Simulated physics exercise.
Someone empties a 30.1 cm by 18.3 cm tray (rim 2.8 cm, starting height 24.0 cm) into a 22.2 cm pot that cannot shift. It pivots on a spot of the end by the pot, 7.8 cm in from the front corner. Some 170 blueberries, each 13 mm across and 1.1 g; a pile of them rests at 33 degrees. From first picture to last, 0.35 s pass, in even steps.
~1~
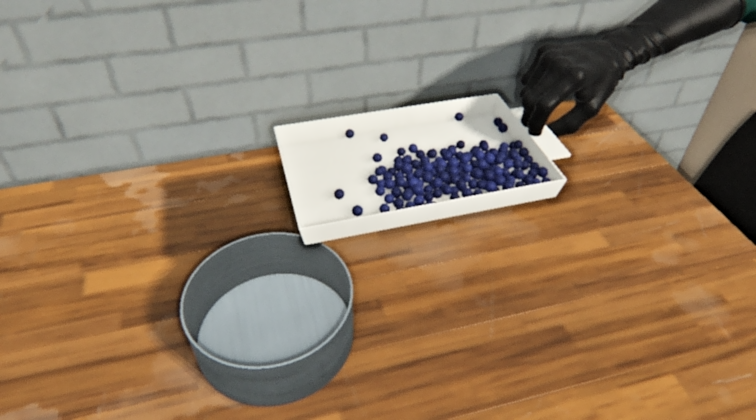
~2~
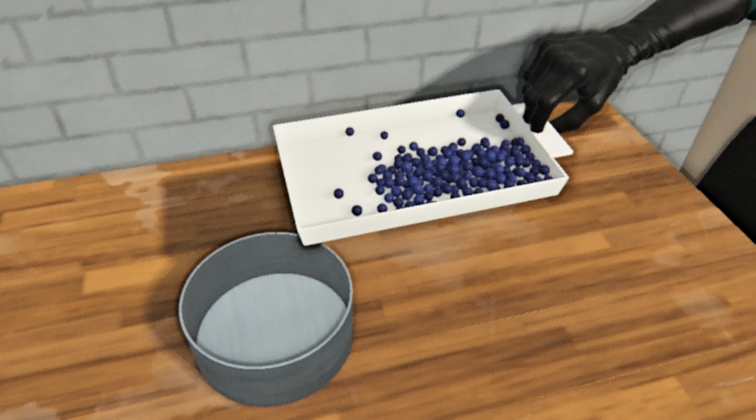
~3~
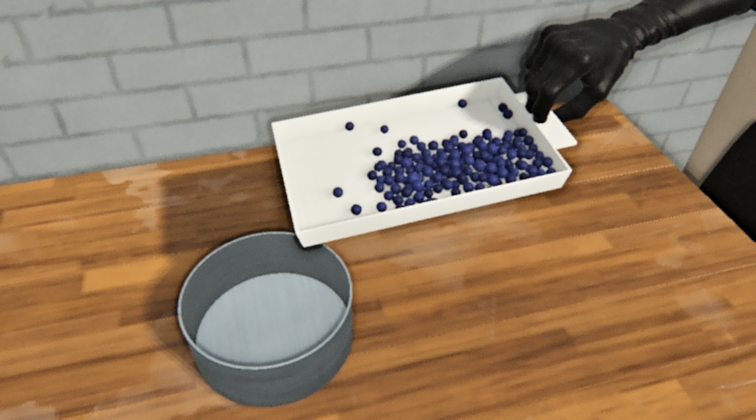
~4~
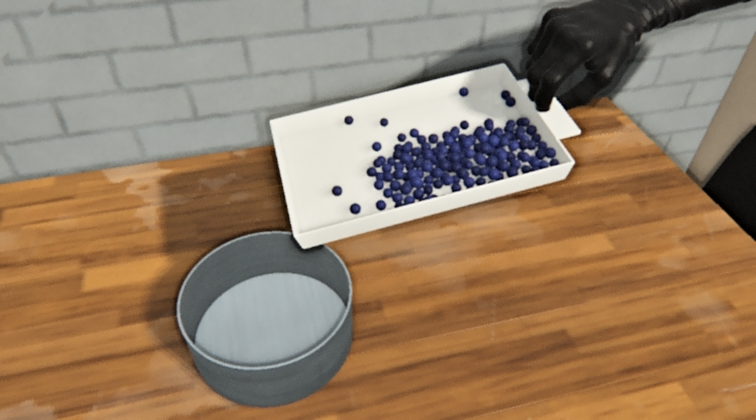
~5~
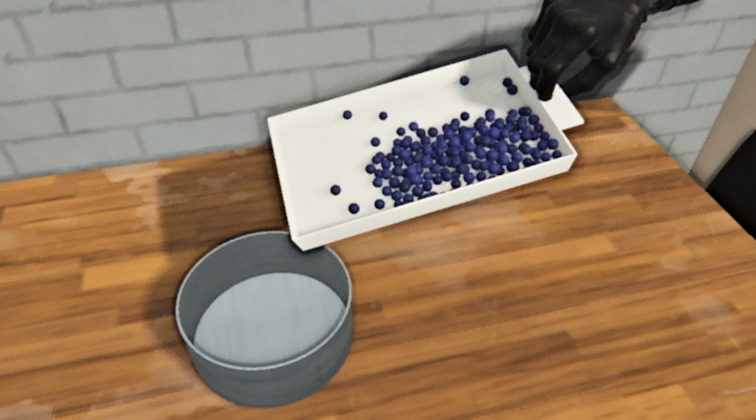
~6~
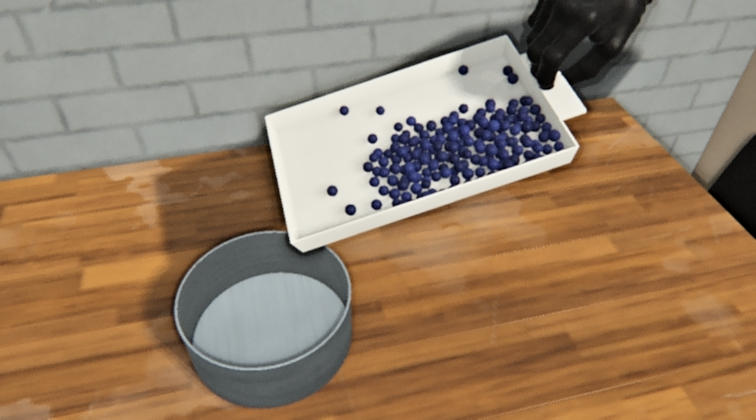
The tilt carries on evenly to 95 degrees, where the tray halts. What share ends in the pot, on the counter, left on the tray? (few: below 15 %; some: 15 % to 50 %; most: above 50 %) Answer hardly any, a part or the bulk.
Pot the bulk, counter a part, tray hardly any.
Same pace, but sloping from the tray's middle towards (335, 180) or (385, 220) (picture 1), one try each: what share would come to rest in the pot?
About 90 and 50 per cent.
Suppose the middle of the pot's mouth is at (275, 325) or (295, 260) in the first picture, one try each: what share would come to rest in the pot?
Some 90 and 25 per cent.
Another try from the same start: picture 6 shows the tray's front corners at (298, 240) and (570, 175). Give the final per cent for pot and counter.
Pot 40, counter 60.
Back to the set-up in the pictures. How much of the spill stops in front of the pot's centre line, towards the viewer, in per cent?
Some 100 per cent.
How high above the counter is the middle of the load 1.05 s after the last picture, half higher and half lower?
Some 28 cm.
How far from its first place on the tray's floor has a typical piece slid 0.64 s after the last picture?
Roughly 9 cm.
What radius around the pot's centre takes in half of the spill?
Some 22 cm.
Then, 0.64 s after the last picture, tilt 54 degrees; the tray holds 100 %, the pot 0 %.
Then, 1.05 s after the last picture, tilt 78 degrees; the tray holds 90 %, the pot 5 %.
Then, 1.55 s after the last picture, tilt 95 degrees; the tray holds 45 %, the pot 5 %.
In the end, pot 70 %, counter 30 %, tray 0 %.
